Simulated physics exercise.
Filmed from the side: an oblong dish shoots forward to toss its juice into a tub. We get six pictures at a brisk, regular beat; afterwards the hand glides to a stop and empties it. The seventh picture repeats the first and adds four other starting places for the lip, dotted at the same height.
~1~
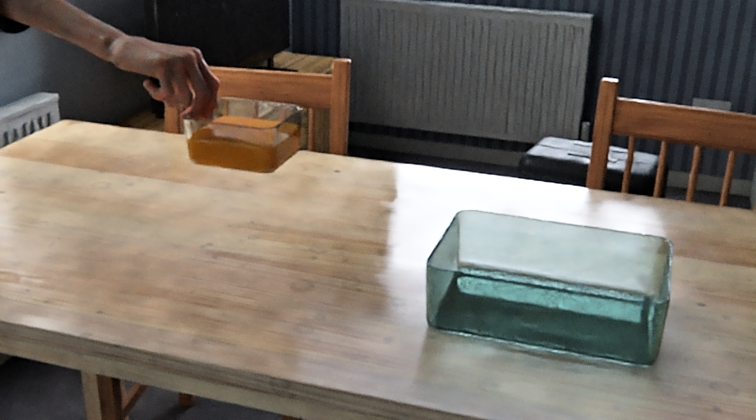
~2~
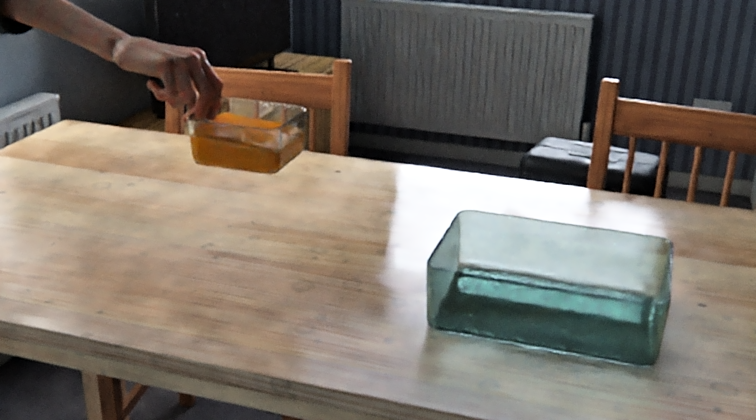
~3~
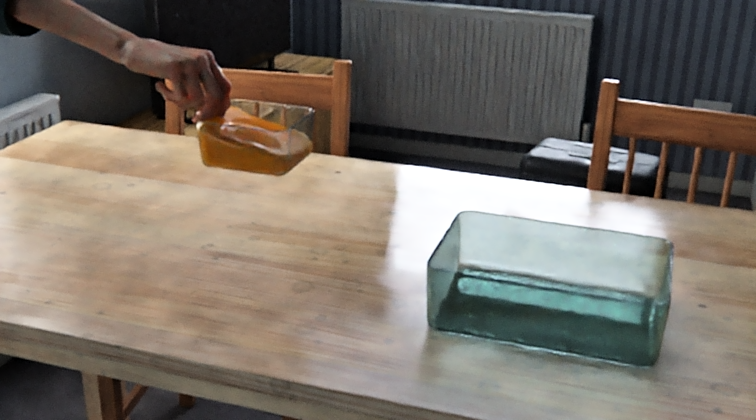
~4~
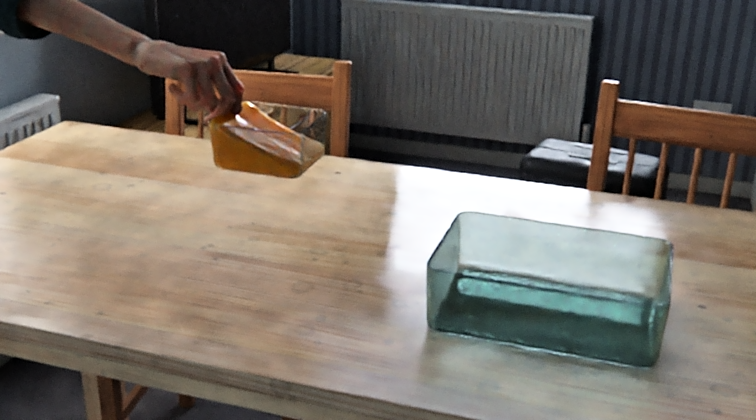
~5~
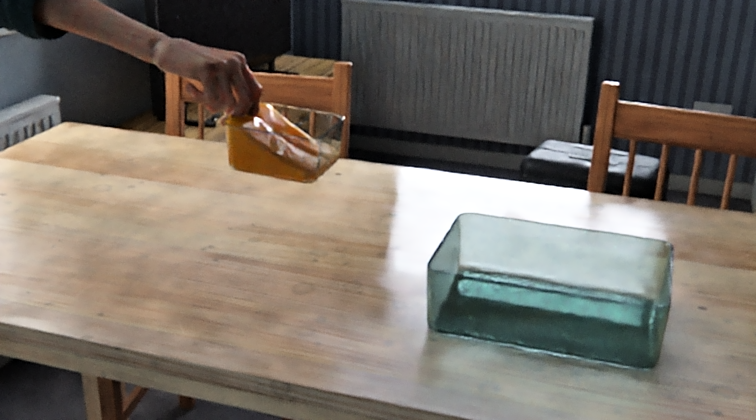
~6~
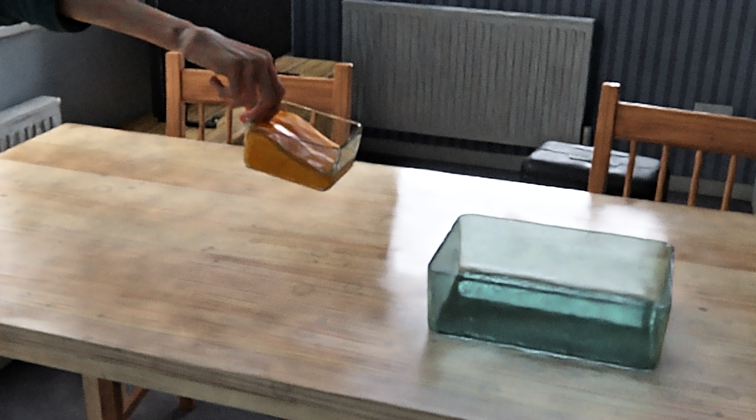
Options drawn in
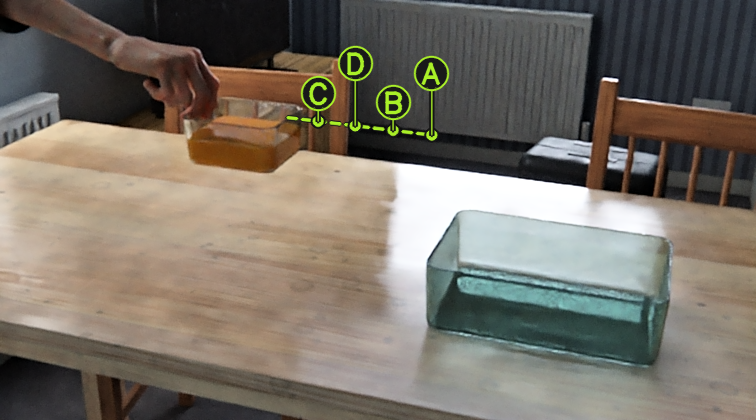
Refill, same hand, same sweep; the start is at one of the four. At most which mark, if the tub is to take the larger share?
That is spot C.
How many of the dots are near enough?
All of them.
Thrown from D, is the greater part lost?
No, that is safe.
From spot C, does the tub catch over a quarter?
Yes, it does.
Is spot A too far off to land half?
No.
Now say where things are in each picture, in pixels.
Upright, lip at (288, 117); tub from (426, 323) to (656, 365); nothing has left yet.
Upright, lip at (291, 118); nothing has left yet.
Upright, lip at (300, 120); nothing has left yet.
Upright, lip at (313, 122); juice is over the rim, down to (230, 111).
Tipped about 3°, lip at (331, 127); juice is over the rim, down to (238, 114).
Tipped about 10°, lip at (351, 137); nothing has left yet.
On the marked copy, A at (431, 135); B at (393, 130); C at (318, 121); D at (355, 125).
Choosing A, about 93 % lands in the tub, 4 % falls short and 3 % goes beside or beyond.
Choosing B, about 90 % lands in the tub, 2 % falls short and 8 % goes beside or beyond.
Choosing C, about 62 % lands in the tub, 33 % falls short and 5 % goes beside or beyond.
Choosing D, about 83 % lands in the tub, 12 % falls short and 5 % goes beside or beyond.
